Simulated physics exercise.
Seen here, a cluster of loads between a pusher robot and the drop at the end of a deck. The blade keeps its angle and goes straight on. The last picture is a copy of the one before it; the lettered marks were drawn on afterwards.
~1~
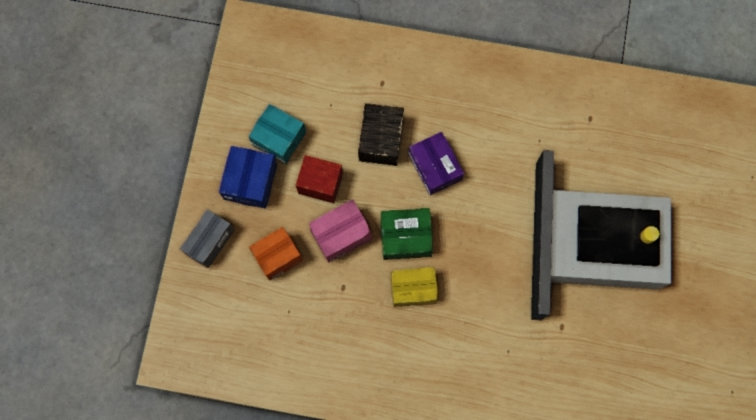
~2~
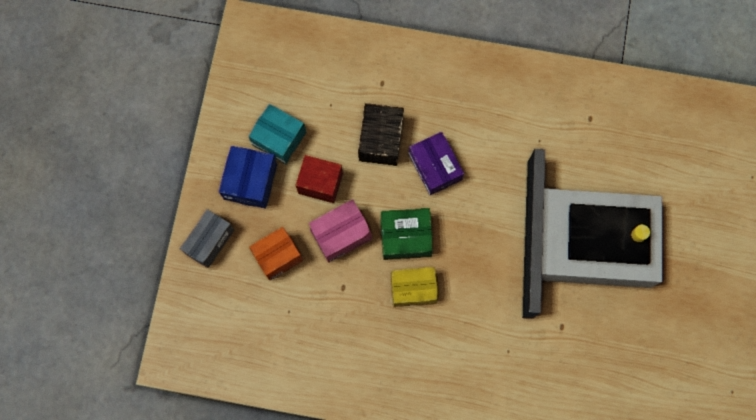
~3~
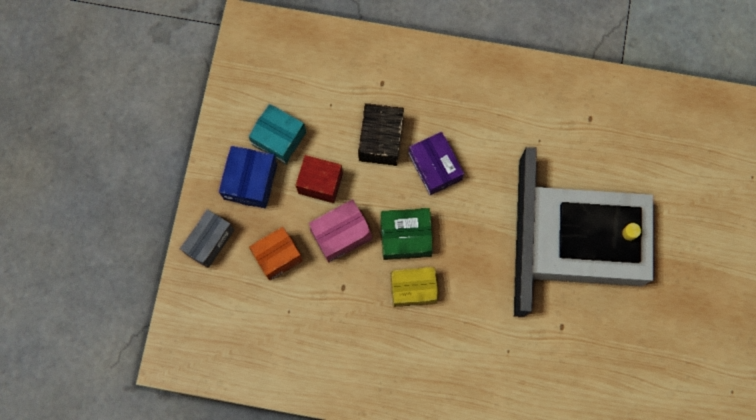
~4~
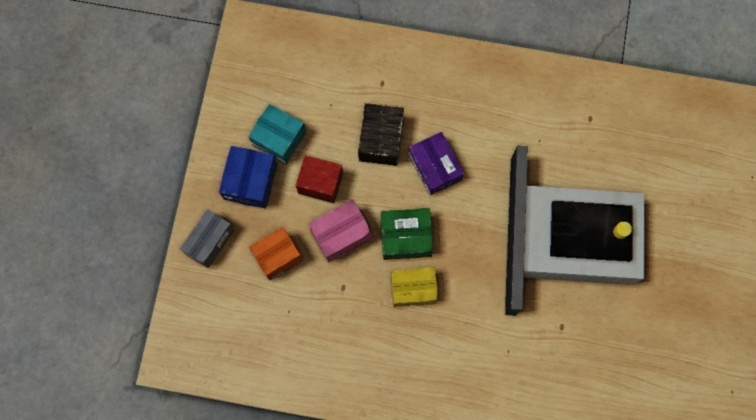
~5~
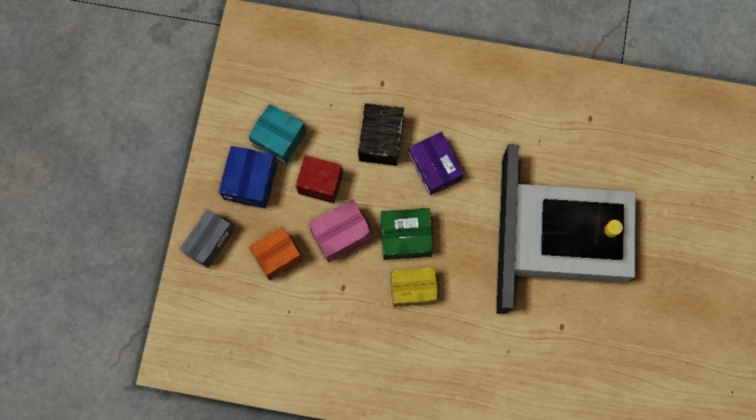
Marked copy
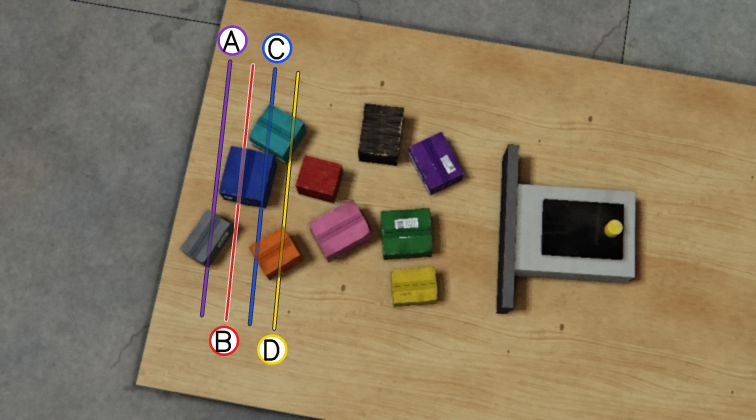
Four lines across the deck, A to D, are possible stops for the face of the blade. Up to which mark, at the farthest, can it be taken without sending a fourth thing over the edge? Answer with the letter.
Up to line C.
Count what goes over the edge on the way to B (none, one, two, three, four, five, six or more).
By then, five.
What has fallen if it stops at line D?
It is the turquoise box.
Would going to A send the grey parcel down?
Yes.
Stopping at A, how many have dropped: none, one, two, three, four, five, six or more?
In all, six or more.
On the marked copy, A at (216, 185); B at (240, 189); C at (263, 193); D at (286, 197).
Taking C. A third of the way, robot (487, 213); black crate (363, 133); yellow box (388, 282).
Two thirds of the way, robot (396, 197); turquoise box (236, 130); blue box (227, 179).
When it is over, robot (327, 185); turquoise box over the edge; grey parcel over the edge; two fallen.
As for the rest, A drops six; B drops five; D is within the limit but short.
